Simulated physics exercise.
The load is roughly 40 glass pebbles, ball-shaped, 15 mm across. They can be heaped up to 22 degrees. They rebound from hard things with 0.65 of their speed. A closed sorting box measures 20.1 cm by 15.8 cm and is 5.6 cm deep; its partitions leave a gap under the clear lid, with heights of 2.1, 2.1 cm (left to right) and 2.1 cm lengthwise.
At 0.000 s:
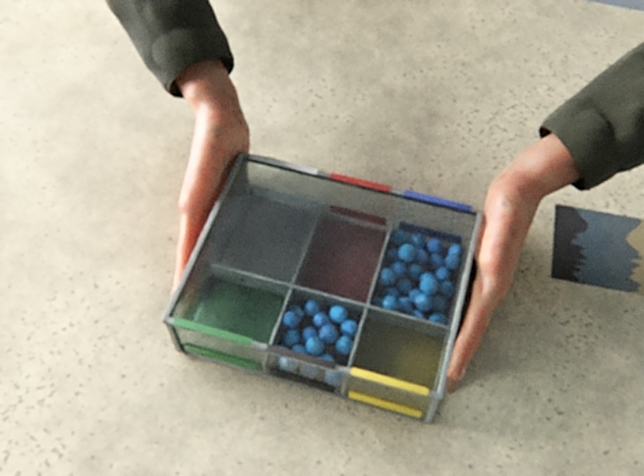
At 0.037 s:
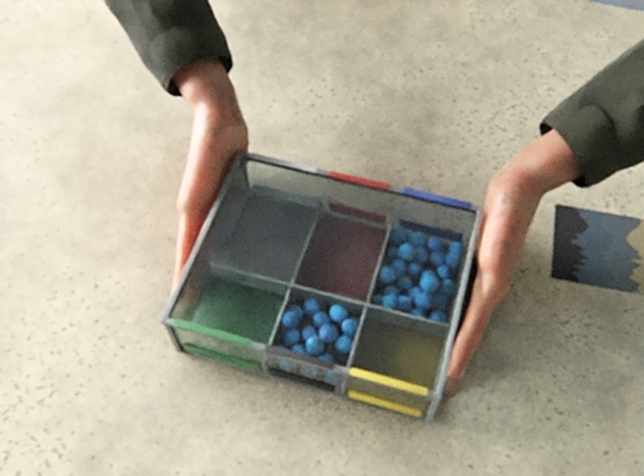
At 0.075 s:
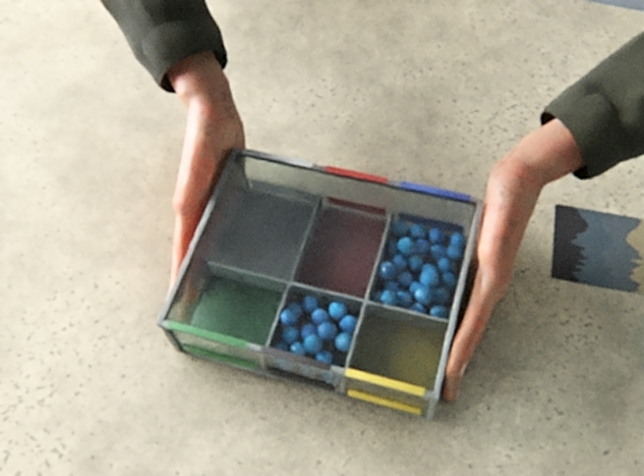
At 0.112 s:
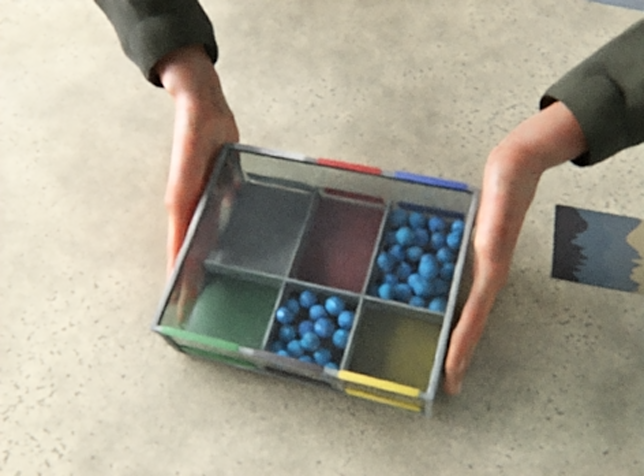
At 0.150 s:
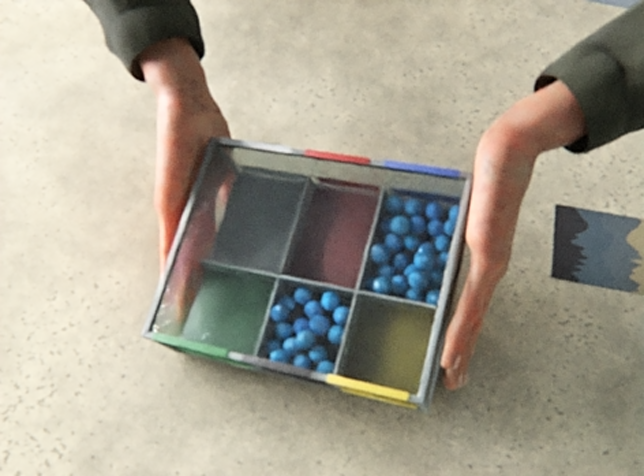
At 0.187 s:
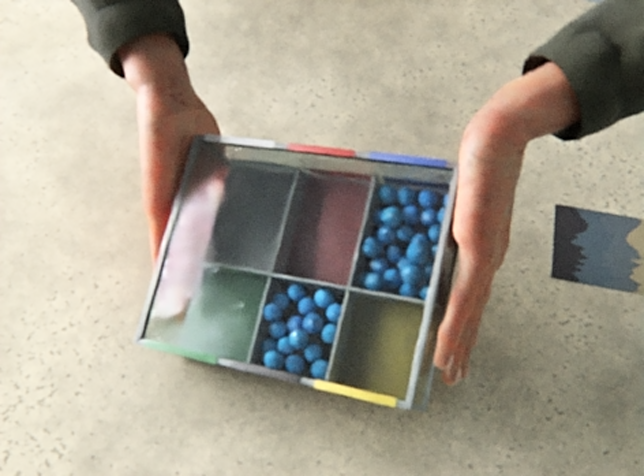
Above a speckled pale floor, two hands held a clear, six-part box with blue balls in two of its sections, then tilted it toward the left front corner while the balls stayed in their sections.
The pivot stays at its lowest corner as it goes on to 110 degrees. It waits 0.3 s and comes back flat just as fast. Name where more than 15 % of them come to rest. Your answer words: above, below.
Red - below; blue - below; green - above; yellow - below; white - below; black - above.
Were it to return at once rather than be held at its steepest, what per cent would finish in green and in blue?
Final amounts would be green 65% and blue 0%.
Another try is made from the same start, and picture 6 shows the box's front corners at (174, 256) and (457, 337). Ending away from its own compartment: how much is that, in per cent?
Estimate: Near 45 %.
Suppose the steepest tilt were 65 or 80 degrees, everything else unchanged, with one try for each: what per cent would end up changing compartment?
I'd put them near 45 and 70 percent in that order.
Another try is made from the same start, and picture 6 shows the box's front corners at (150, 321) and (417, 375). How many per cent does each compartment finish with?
Final shares: Red 0%, blue 0%, green 90%, yellow 0%, white 10%, black 0%.
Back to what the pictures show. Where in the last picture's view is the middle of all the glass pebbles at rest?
Close to pixel (251, 324).
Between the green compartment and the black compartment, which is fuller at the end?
Fuller: Green.
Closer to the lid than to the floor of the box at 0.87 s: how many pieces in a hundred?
About 70 %.
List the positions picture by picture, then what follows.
Box tilt 0 degrees, front corners at (169, 318) and (437, 394); blue 60 %, black 40 %, in the first picture.
Box tilt 1 degrees, front corners at (168, 319) and (436, 394), in the second picture.
Box tilt 4 degrees, front corners at (164, 322) and (433, 393), lowest corner left front, in the third picture.
Box tilt 10 degrees, front corners at (157, 326) and (428, 394), lowest corner left front, in the fourth picture.
Box tilt 17 degrees, front corners at (149, 333) and (418, 397), lowest corner left front, in the fifth picture.
Box tilt 24 degrees, front corners at (142, 339) and (406, 402), lowest corner left front; blue 60 %, black 40 %. Its pace works out near 190 degrees a second, in the sixth picture.
After 0.87 s, tilt 110 degrees; green 45 %, yellow 5 %, black 50 %.
After 1.32 s, tilt 61 degrees; green 70 %, black 30 %.
Then, at 1.85 s, tilt 0 degrees; green 70 %, black 30 %.
In the end, at 2.7 s, red 0 %, blue 0 %, green 70 %, yellow 0 %, white 0 %, black 30 %.
